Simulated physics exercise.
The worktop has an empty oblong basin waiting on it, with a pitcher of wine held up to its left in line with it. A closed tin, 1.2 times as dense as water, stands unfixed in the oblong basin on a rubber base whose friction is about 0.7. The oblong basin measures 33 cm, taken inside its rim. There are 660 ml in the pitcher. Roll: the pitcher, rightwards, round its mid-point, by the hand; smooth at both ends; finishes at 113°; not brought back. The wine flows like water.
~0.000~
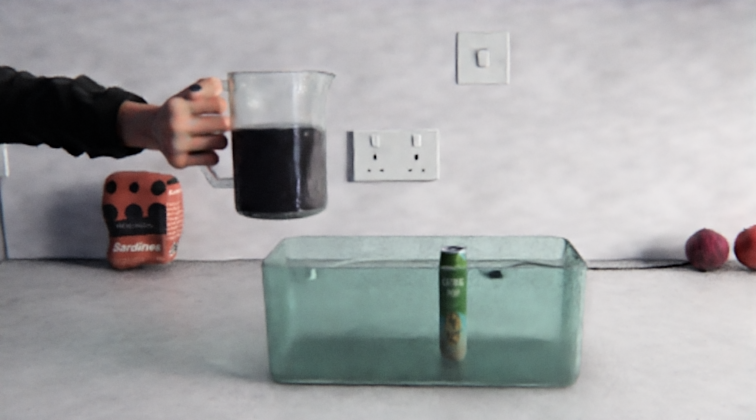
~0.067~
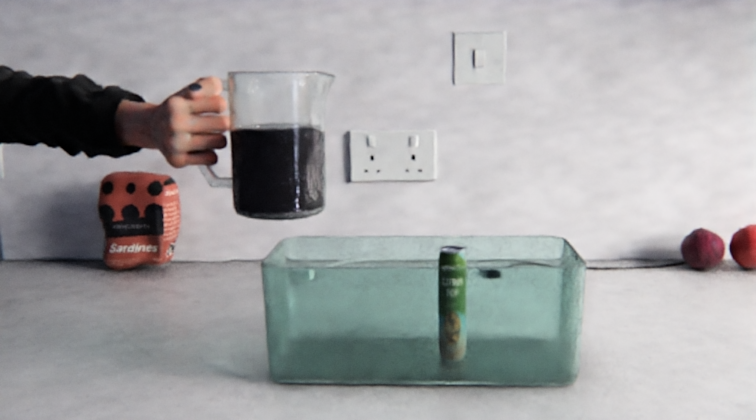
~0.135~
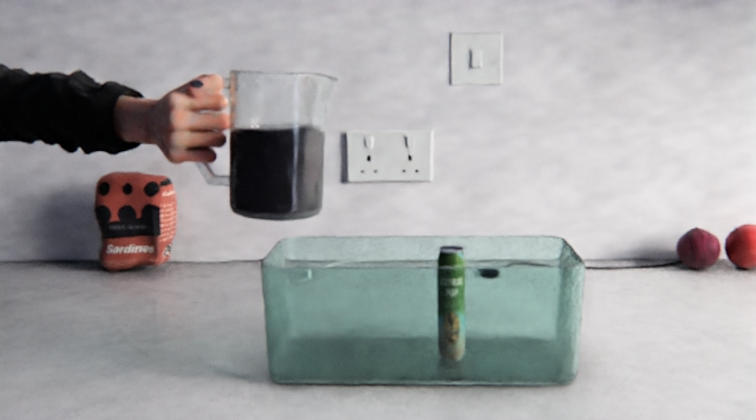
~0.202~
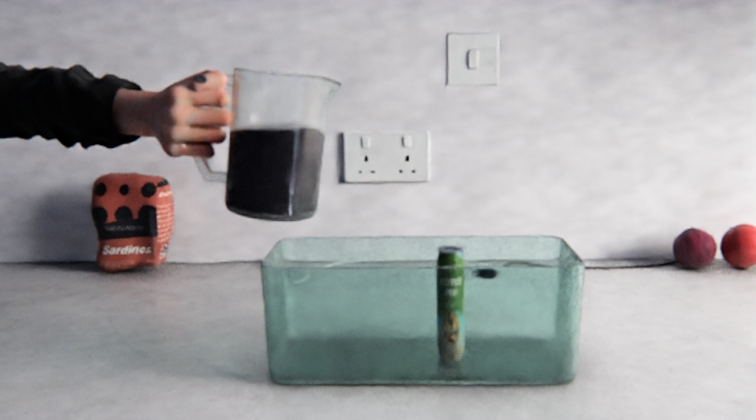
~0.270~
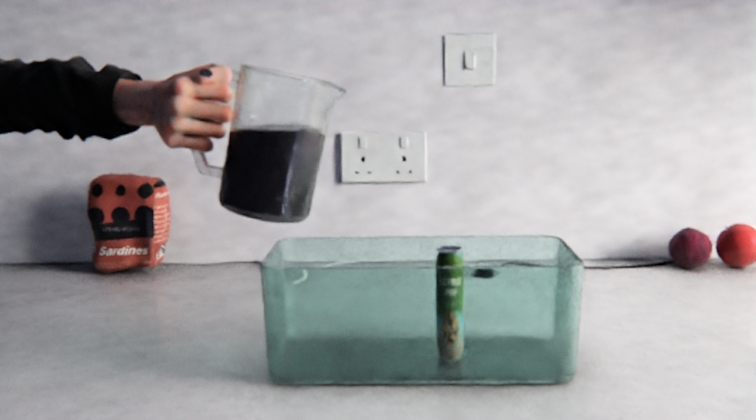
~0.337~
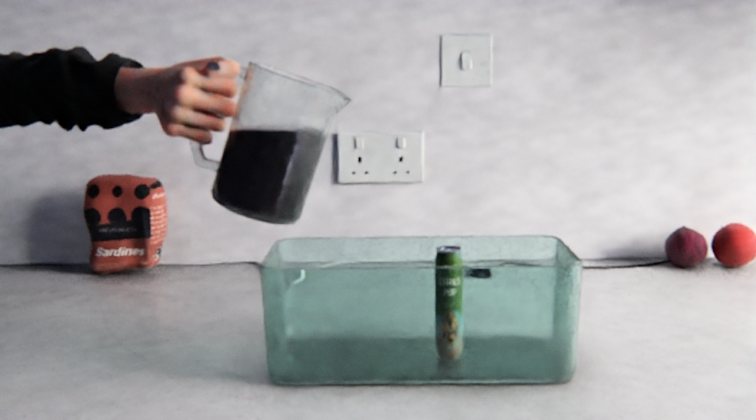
A hand held a clear pitcher of dark wine above and left of an oblong glass basin with a green tin standing in view, then slowly tilted the pitcher rightward, its wine staying inside.
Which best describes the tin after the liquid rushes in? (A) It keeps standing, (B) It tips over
(A) It keeps standing.
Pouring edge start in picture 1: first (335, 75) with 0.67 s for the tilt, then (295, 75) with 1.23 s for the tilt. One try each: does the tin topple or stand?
The tin stays vertical the first time and stays vertical the second time.
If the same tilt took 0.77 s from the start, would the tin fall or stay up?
With that tilt, the tin stays on its base.
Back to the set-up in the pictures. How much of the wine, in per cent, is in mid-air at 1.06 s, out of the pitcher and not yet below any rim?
Around 16 percent of it is airborne.
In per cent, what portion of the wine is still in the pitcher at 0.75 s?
Roughly 94 %.
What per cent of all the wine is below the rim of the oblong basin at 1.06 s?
50 per cent, give or take a little.
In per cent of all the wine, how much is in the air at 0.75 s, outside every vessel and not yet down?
Share: Roughly 6 per cent.
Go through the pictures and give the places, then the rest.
In the first frame, it leans 0°; its right rim is at (335, 73); the wine meets the walls at (236, 128) and (323, 126); the oblong basin's rim runs from (273, 253) to (576, 253); the tin's top is at (453, 254).
In the second frame, it leans 1°; its right rim is at (335, 74); the wine meets the walls at (235, 128) and (322, 127).
In the third frame, it leans 3°; its right rim is at (337, 77); the wine meets the walls at (236, 129) and (321, 127).
In the fourth frame, it leans 7°; its right rim is at (341, 82); the wine meets the walls at (235, 130) and (323, 128).
In the fifth frame, it leans 13°; its right rim is at (346, 90); the wine meets the walls at (234, 131) and (323, 130).
In the sixth frame, it leans 20°; its right rim is at (351, 99); the wine meets the walls at (231, 137) and (325, 130).
Then, 0.75 s in, the tilt is 76° and 93 per cent is still to pour; the tin stands where it began.
Then, 1.06 s in, the tilt is 108° and 33 per cent is still to pour; the tin stands where it began.
Then, 1.38 s in, the tilt is 113° and 1 per cent is still to pour; the tin stands where it began.
Then, 1.73 s in, the tilt is 113° and 0 per cent is still to pour; the tin stands where it began.
Finally, the tin stands where it began.
